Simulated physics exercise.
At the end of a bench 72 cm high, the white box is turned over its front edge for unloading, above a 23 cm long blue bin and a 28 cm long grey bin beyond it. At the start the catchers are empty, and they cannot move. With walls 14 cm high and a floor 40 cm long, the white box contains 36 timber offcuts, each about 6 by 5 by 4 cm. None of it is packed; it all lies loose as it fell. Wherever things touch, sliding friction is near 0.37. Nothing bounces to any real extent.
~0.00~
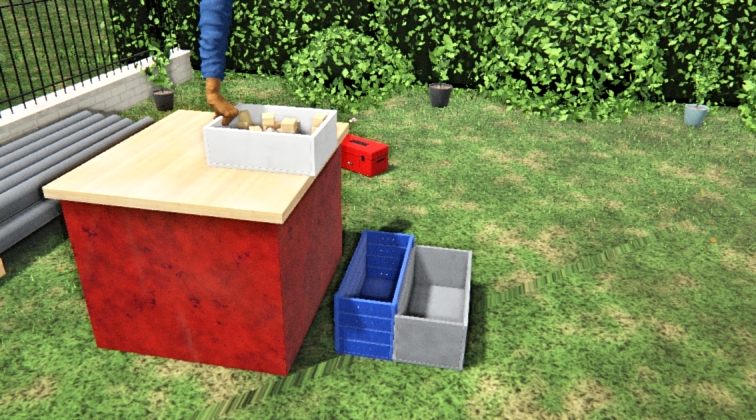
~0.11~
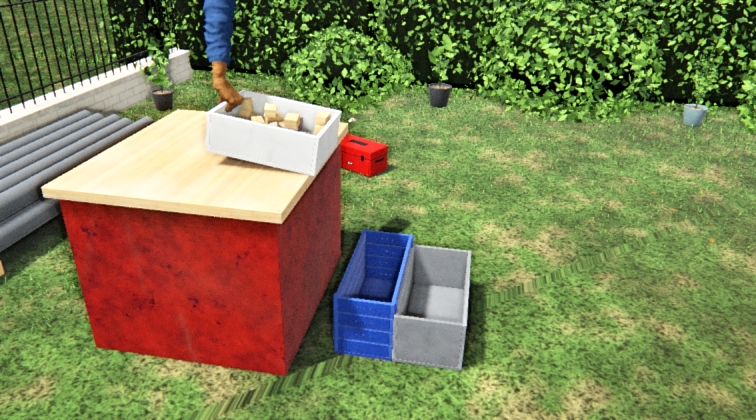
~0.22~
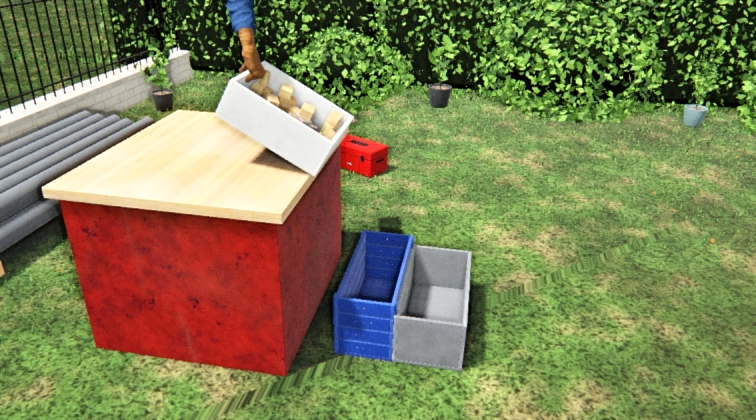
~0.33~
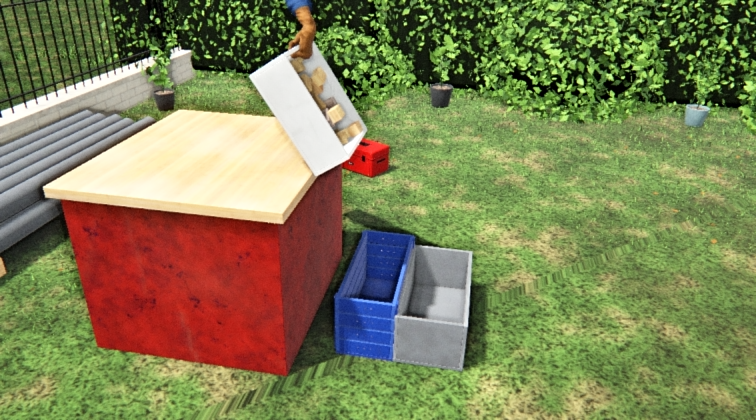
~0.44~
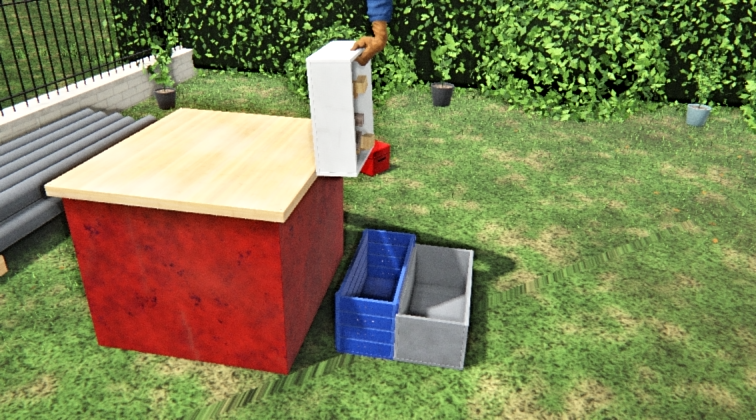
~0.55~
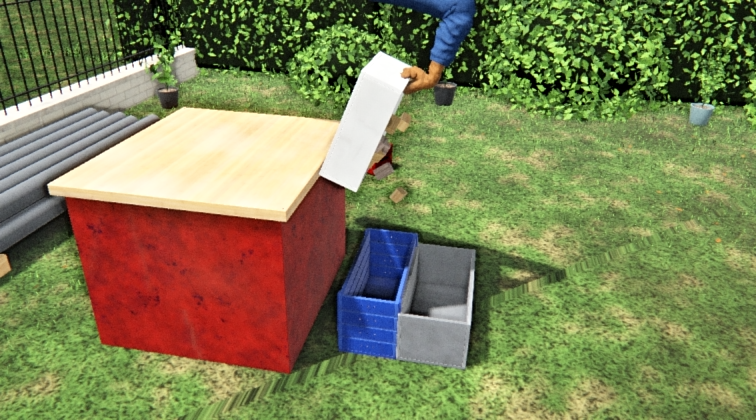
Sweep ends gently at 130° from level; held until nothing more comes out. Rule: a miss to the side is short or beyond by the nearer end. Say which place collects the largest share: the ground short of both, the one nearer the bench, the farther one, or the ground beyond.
Most of them: Second.
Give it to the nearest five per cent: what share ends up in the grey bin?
I'd put it at around 50 percent of them.
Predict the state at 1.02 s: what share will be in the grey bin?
By that time, roughly 45 percent.
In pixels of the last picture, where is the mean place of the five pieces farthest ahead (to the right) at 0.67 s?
Mean place: Roughly (450, 162).
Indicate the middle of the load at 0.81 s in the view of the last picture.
Load centre: About (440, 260).
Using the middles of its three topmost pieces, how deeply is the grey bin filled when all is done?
I'd put it near 8 cm.
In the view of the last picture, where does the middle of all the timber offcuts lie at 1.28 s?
Look near pixel (437, 314).
After 0.67 s, tilt 128°; 8 still in the white box, 1 in the grey bin and 27 in the air.
After 0.81 s, tilt 130°; 1 still in the white box, 1 in the blue bin, 13 in the grey bin and 21 in the air.
After 1.02 s, tilt 130°; 10 in the blue bin, 17 in the grey bin, 7 on the ground beyond the grey bin and 2 in the air.
Final count (at 1.28 s), 11 in the blue bin, 18 in the grey bin and 7 on the ground beyond the grey bin.
